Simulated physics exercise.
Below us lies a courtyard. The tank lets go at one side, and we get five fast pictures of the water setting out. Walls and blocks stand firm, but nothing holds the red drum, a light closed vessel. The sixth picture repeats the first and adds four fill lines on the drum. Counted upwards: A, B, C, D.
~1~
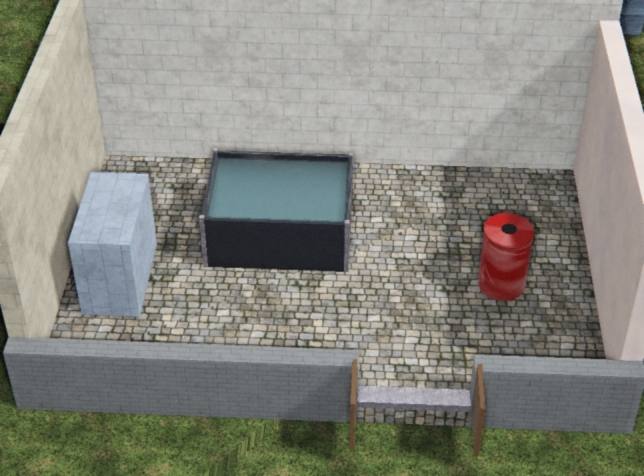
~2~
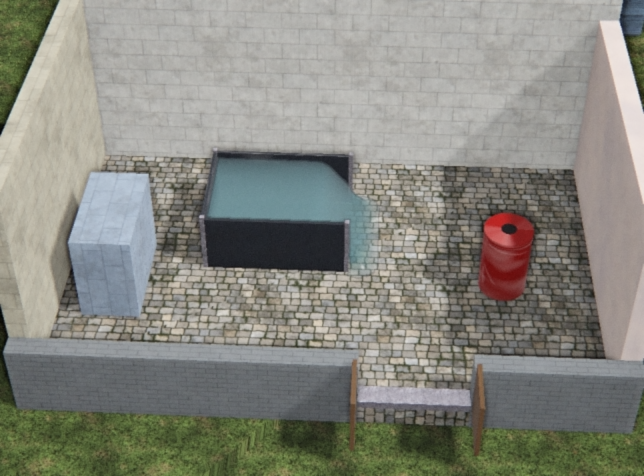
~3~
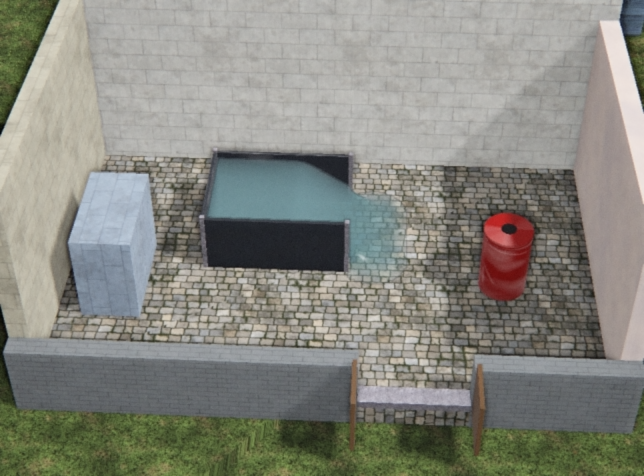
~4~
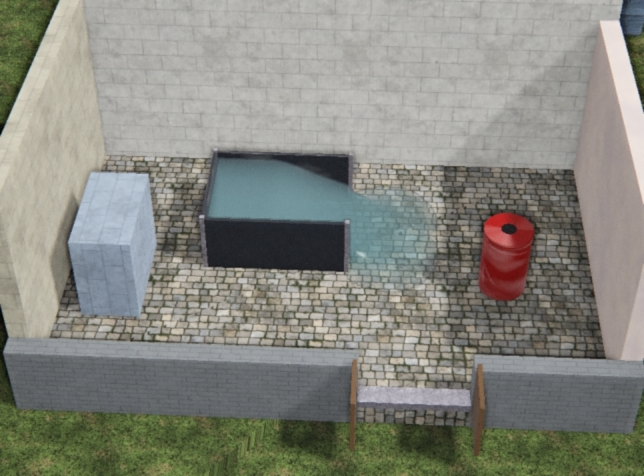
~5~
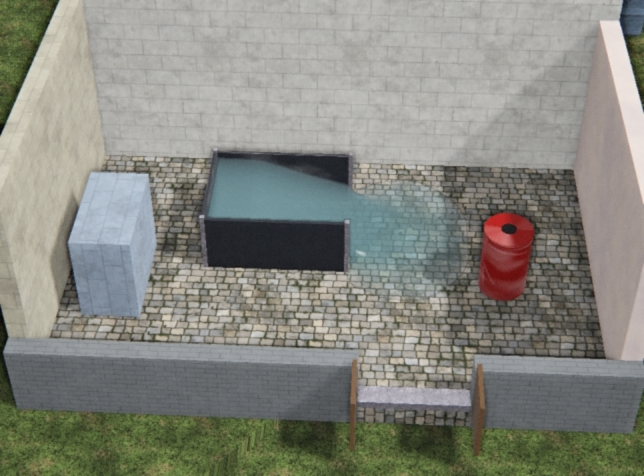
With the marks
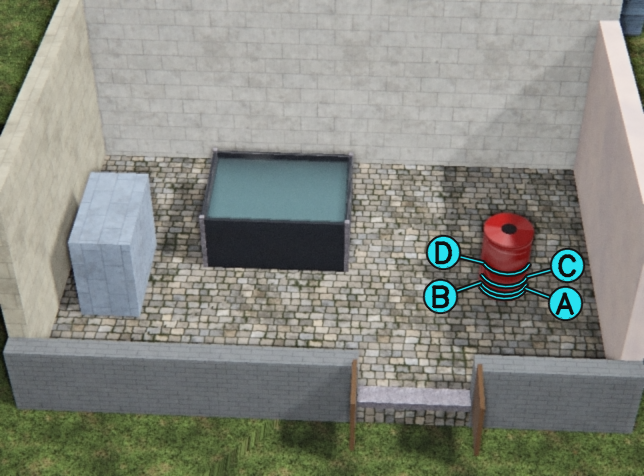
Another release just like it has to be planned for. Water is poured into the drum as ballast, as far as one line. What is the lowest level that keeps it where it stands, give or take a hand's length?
Go for D.
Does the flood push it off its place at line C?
Yes, that goes wrong.
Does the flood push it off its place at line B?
Yes.
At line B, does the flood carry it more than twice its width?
Yes, clearly.
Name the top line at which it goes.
Here it is line C.
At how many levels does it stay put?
One of them.
On the marked copy, A at (503, 298); B at (504, 294); C at (505, 286); D at (507, 274); from the bottom up A, B, C, D.
With A, it is pushed about 7 times its own width away.
With B, it is pushed about 4 times its own width away.
With C, it is pushed about half its own width away.
With D, it does not move.
